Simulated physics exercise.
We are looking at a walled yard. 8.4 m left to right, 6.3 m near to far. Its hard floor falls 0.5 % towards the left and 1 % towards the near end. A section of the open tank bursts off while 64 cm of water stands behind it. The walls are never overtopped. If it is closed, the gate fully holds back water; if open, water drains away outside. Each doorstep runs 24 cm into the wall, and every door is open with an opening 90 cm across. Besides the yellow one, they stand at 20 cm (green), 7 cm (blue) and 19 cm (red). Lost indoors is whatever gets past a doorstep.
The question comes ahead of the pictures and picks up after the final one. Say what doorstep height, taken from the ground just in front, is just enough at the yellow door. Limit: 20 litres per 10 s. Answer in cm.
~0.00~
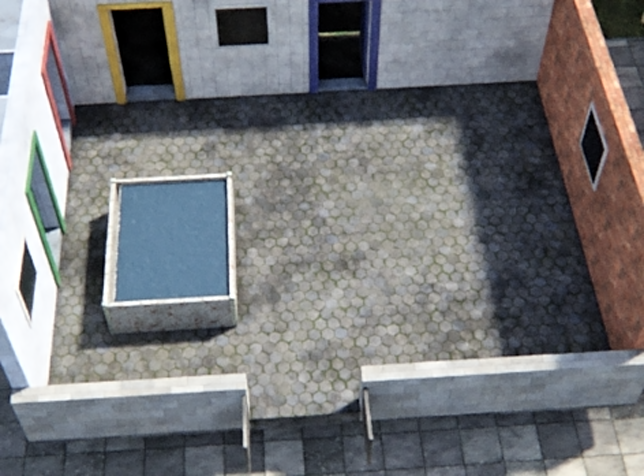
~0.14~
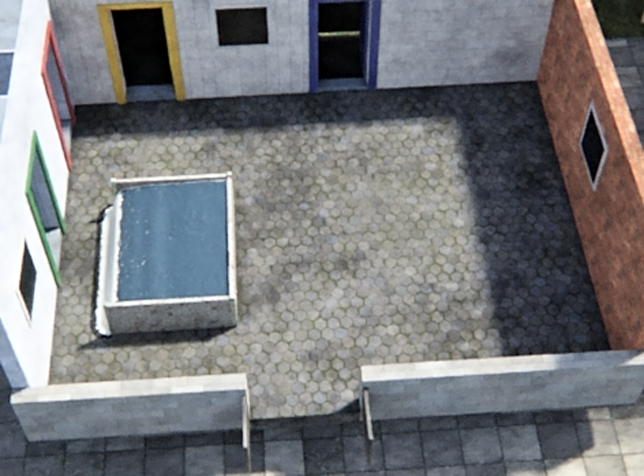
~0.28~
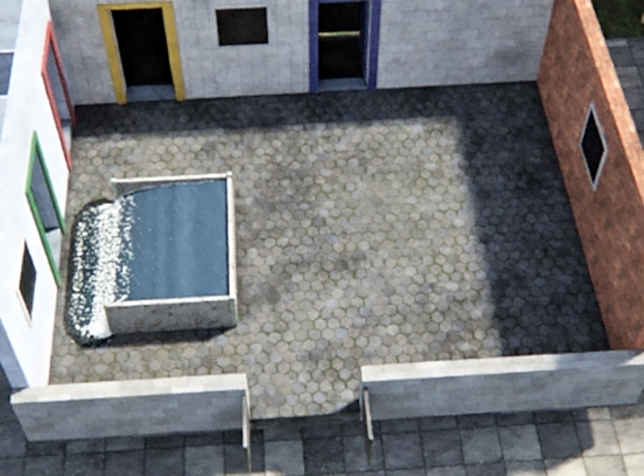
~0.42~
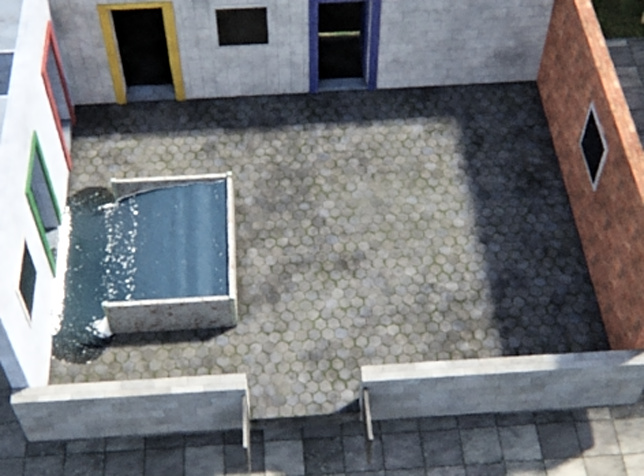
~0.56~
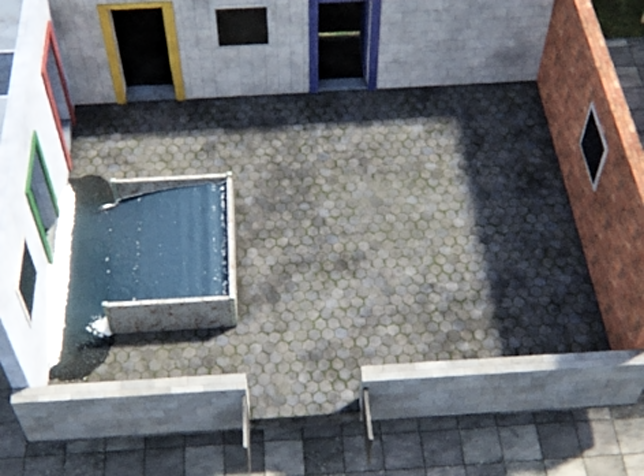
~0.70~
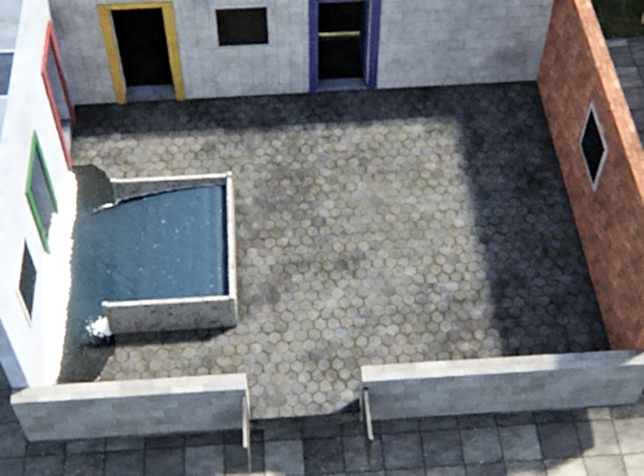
I would put it at 13 cm.
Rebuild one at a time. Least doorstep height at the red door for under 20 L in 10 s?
Red: Roughly 7.5 cm.
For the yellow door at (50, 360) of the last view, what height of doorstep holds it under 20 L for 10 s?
It needs roughly 26 cm.
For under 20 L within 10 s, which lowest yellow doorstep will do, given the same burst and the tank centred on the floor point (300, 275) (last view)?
That setup calls for roughly 10.5 cm.
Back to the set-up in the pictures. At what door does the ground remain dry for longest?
Blue.
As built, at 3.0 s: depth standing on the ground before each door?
Centimetres: Green = 21, blue = 0, yellow = 19, red = 9.
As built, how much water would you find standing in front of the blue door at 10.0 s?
It works out to about 2.0 centimetres deep.
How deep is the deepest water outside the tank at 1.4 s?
49 cm.
After 1.4 s water covers 10 % of the floor, deepest (49 cm) near (45, 417); it has not reached the yellow door.
After 3.0 s water covers 30 % of the floor, deepest (30 cm) near (46, 406); 19 cm at the yellow door, 5 litres in over its 15 cm doorstep.
After 10.0 s water covers 95 % of the floor, deepest (11 cm) near (492, 388); 5 cm at the yellow door, 11 litres in over its 15 cm doorstep.
At the yellow door as built, the water arrived by 1.8 s and peaked near 20 cm at 2.4 s.
Run again over the same 10 s with other heights there, 35 litres in over 11 cm, 13 litres over 14.5 cm. The limit of 20 litres is kept from about 13 cm up.
